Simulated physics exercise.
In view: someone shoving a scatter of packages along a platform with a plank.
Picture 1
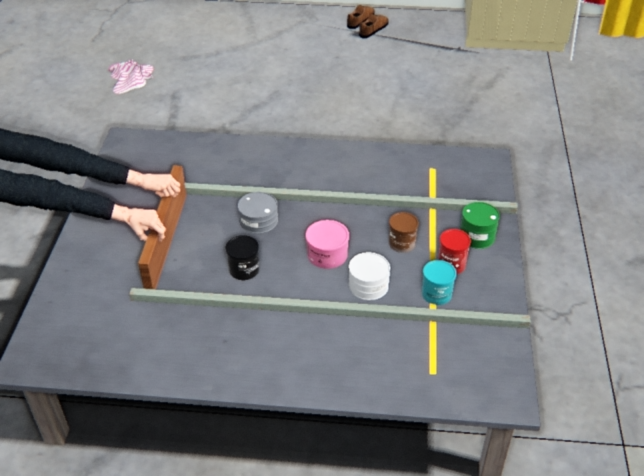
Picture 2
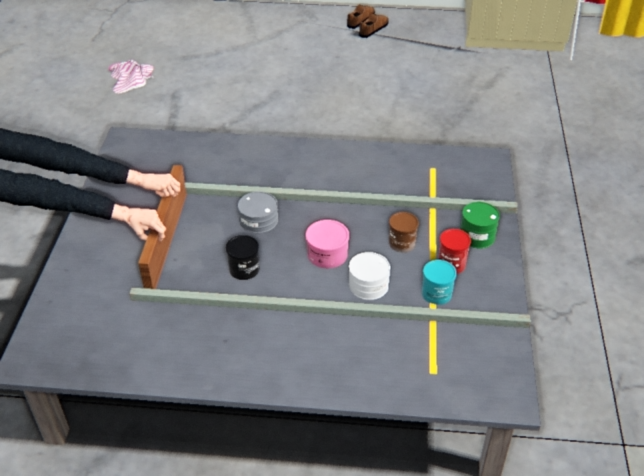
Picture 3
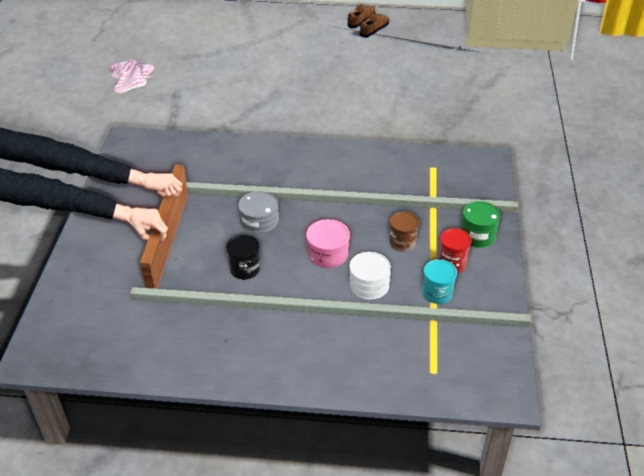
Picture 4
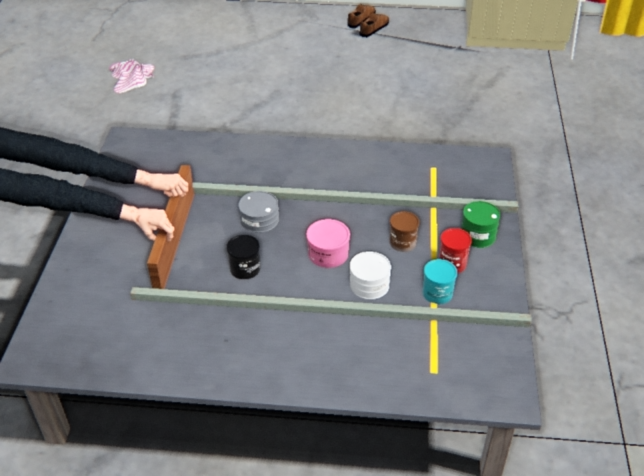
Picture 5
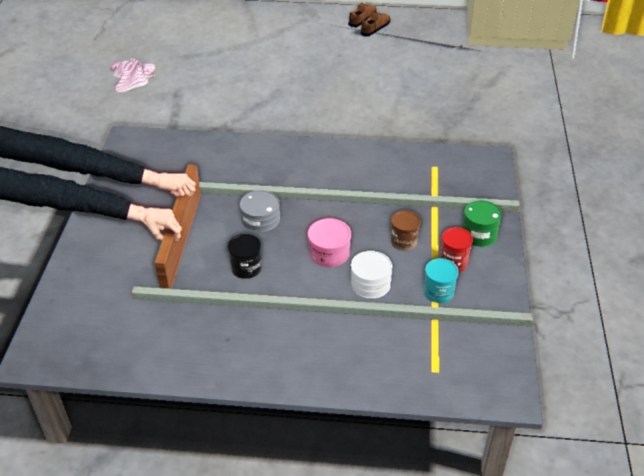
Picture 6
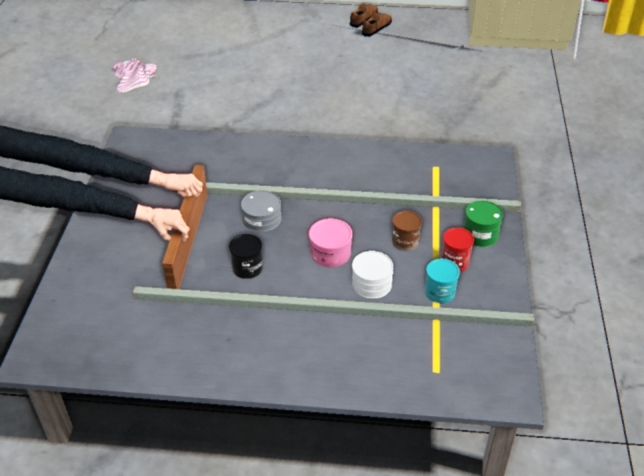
A person's dark-sleeved arms reach in from the left, hands gripping a brown plank on a dark grey table, seen from above in a concrete-floored room. Between two pale rails sit grey, black, pink, white and brown canisters, with turquoise, red and green ones around a yellow line at right. The hands slide the plank slightly rightward, the canisters staying put, while the view barely shifts.
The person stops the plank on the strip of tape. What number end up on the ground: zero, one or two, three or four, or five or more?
Here the number that fall off is zero.
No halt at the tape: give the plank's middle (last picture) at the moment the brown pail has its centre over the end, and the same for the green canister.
At (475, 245) for the brown pail; at (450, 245) for the green canister.
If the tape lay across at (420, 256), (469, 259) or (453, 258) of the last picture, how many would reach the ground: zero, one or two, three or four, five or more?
In that order: Zero; either one or two; one to two.
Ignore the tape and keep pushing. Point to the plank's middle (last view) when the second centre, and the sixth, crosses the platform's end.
Near (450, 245) and (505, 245).
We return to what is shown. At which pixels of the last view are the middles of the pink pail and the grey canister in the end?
The pink pail at (458, 248), the grey canister at (456, 222).
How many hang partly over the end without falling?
That would be 2.
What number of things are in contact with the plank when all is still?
It touches 3.
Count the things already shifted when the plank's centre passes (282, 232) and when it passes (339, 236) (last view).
2 and 4.
Early on, none off yet; green canister at rest near (482, 224); red pail at rest near (457, 251); turquoise pail at rest near (441, 282).
A while later, none off yet; green canister at rest near (482, 224); red pail at rest near (457, 251); turquoise pail travelled about its own width near (474, 289).
Finally, the number that fall off is zero.
